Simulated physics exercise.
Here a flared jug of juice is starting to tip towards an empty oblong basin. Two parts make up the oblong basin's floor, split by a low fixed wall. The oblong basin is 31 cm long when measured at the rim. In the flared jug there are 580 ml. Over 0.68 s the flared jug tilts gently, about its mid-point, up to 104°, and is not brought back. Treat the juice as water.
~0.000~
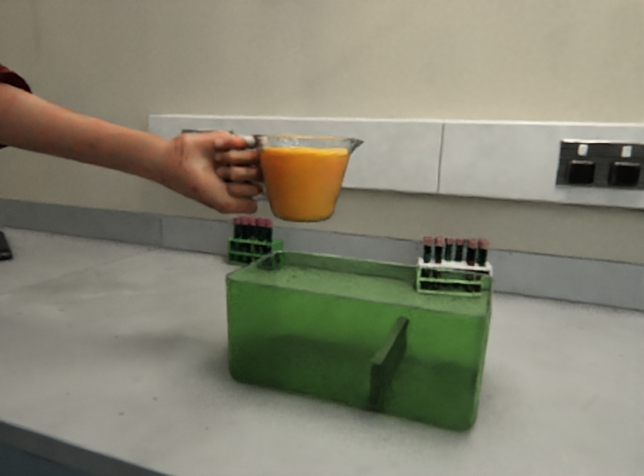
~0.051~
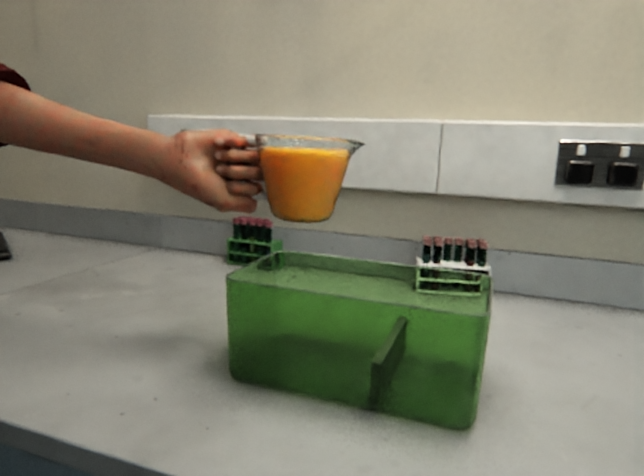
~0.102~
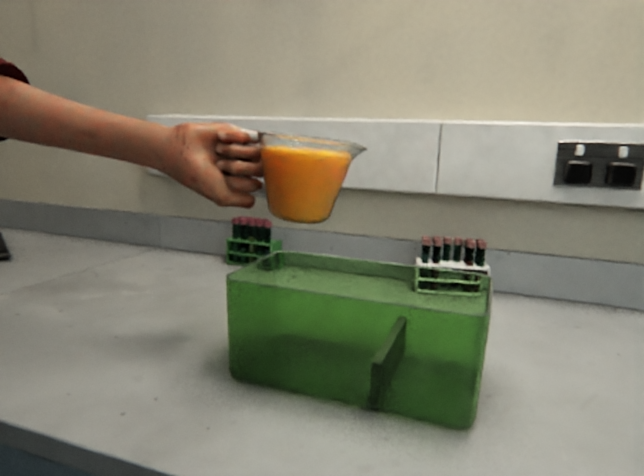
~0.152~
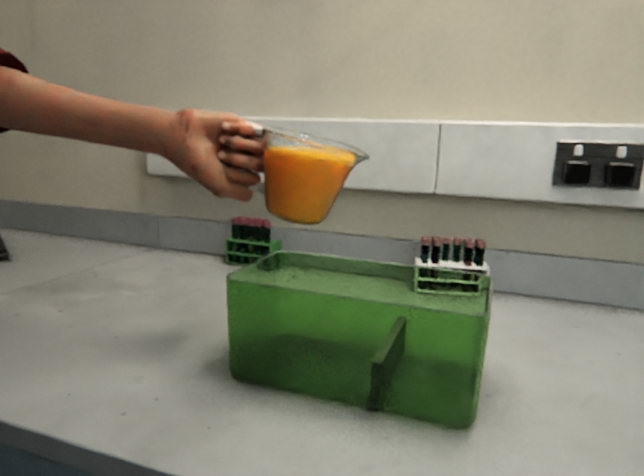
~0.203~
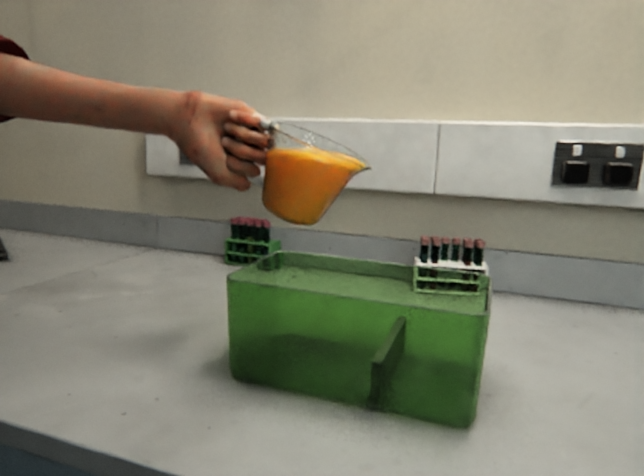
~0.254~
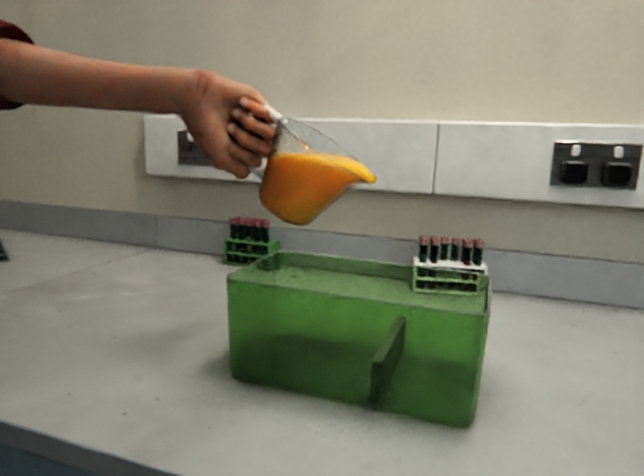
A hand steadily tilting a clear jug of orange juice rightward until juice reaches its lip, above a green basin on a counter.
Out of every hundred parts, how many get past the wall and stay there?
About 38 out of 100.
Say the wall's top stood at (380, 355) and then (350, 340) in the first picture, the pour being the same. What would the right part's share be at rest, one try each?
60 % and 95 %.
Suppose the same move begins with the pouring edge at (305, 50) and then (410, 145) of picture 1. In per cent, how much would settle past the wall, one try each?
I'd expect close to 5 per cent and then close to 85 per cent.
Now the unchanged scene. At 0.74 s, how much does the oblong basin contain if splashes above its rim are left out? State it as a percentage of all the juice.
Around 92 per cent of the whole.
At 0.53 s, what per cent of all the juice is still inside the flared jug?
Roughly 36 per cent.
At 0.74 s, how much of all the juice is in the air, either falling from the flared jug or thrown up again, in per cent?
Roughly 5 %.
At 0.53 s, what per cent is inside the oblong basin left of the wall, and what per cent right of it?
Some 10 per cent left and 30 right.
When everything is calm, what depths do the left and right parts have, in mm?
Final reading - left some 12 mm, right some 14 mm.
After 0.53 s the tilt is 92° and 36 per cent is still to pour, 11 is left of the wall and 29 right of it.
After 0.74 s the tilt is 104° and 3 per cent is still to pour, 54 is left of the wall and 38 right of it.
After 0.95 s the tilt is 104° and 0 per cent is still to pour, 61 is left of the wall and 37 right of it.
After 1.18 s the tilt is 104° and 0 per cent is still to pour, 61 is left of the wall and 38 right of it.
In the end 61 per cent lies left of the wall, 38 right of it and 1 outside.
